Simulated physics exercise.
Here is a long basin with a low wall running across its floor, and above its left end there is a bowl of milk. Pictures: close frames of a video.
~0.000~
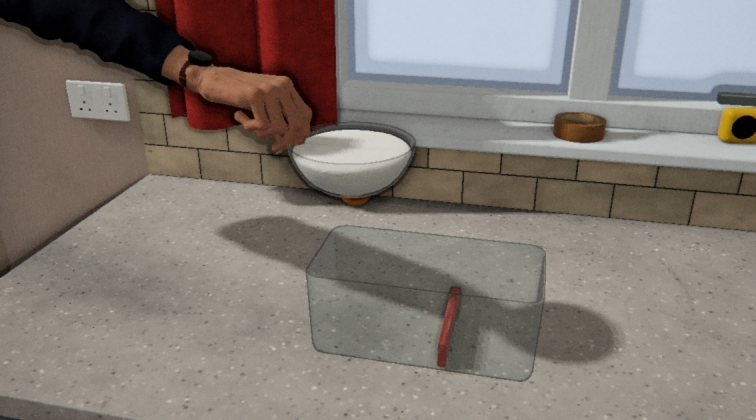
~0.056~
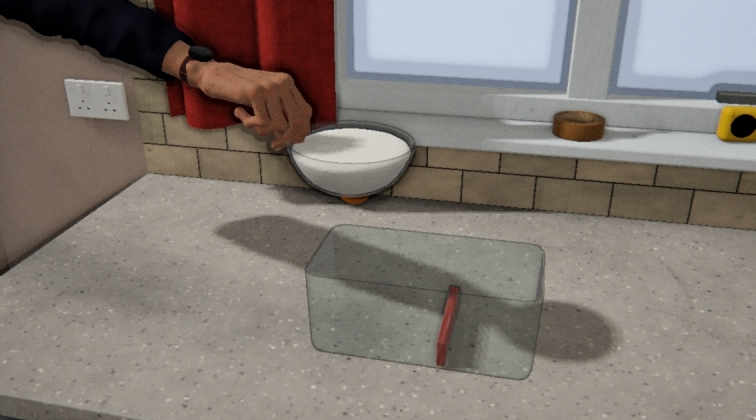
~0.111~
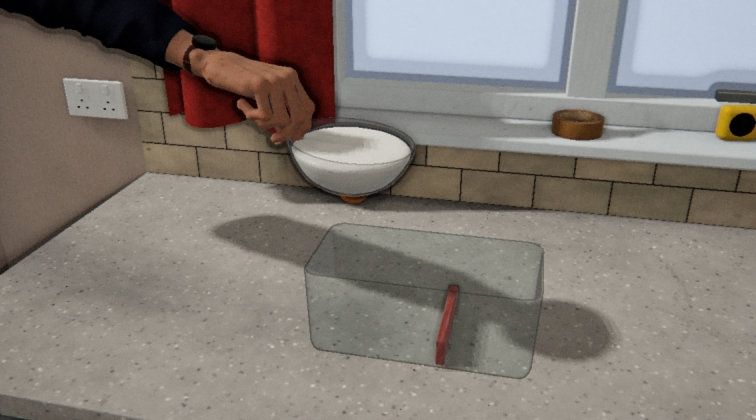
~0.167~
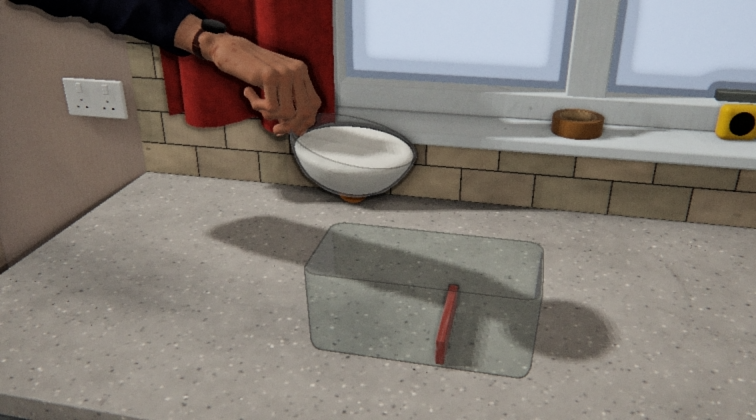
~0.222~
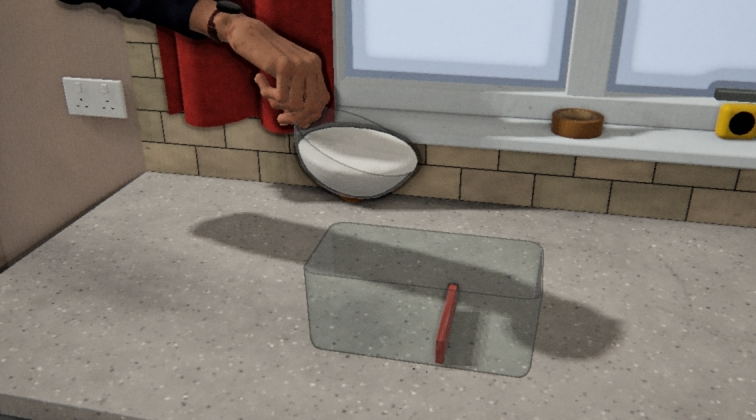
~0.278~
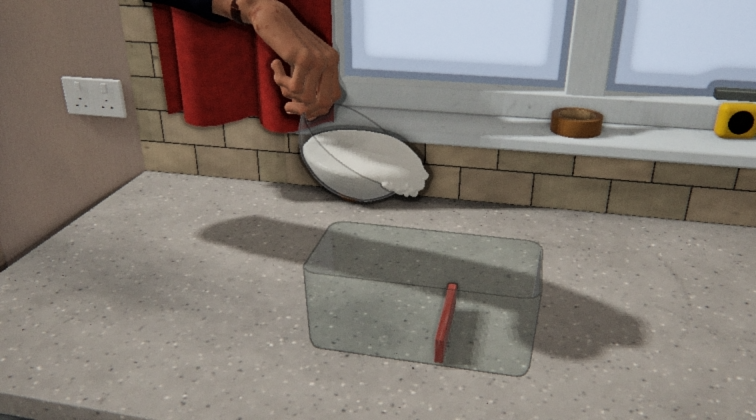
The clip shows a hand tilting a clear bowl of white contents to the right, slowly and then more steeply, above a see-through basin with a low red wall, as the contents slide to the bowl's lower edge and begin crossing it.
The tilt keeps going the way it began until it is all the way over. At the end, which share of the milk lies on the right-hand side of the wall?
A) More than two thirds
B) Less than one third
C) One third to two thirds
One third to two thirds (C).
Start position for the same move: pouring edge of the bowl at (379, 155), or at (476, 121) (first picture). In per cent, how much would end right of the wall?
Roughly 15 per cent, then roughly 65 per cent.
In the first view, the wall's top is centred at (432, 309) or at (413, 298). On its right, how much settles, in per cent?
In order, near 65 and 85 in a hundred.
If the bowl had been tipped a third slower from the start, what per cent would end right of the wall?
It comes to near 60 per cent.
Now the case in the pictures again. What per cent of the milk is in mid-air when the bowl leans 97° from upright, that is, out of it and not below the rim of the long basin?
About 20 per cent.
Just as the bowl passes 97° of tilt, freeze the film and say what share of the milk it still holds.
Remaining share, estimated: 5 %.
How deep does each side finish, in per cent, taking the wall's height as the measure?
About 40 left, about 50 right.
Then, 0.57 s in, the tilt is 97° and 3 per cent is still to pour, 34 is left of the wall and 44 right of it.
Then, 0.79 s in, the tilt is 113° and 0 per cent is still to pour, 54 is left of the wall and 40 right of it.
Then, 1.01 s in, the tilt is 113° and 0 per cent is still to pour, 57 is left of the wall and 41 right of it.
Then, 1.26 s in, the tilt is 113° and 0 per cent is still to pour, 57 is left of the wall and 40 right of it.
Finally, 57 per cent lies left of the wall, 40 right of it and 3 outside.
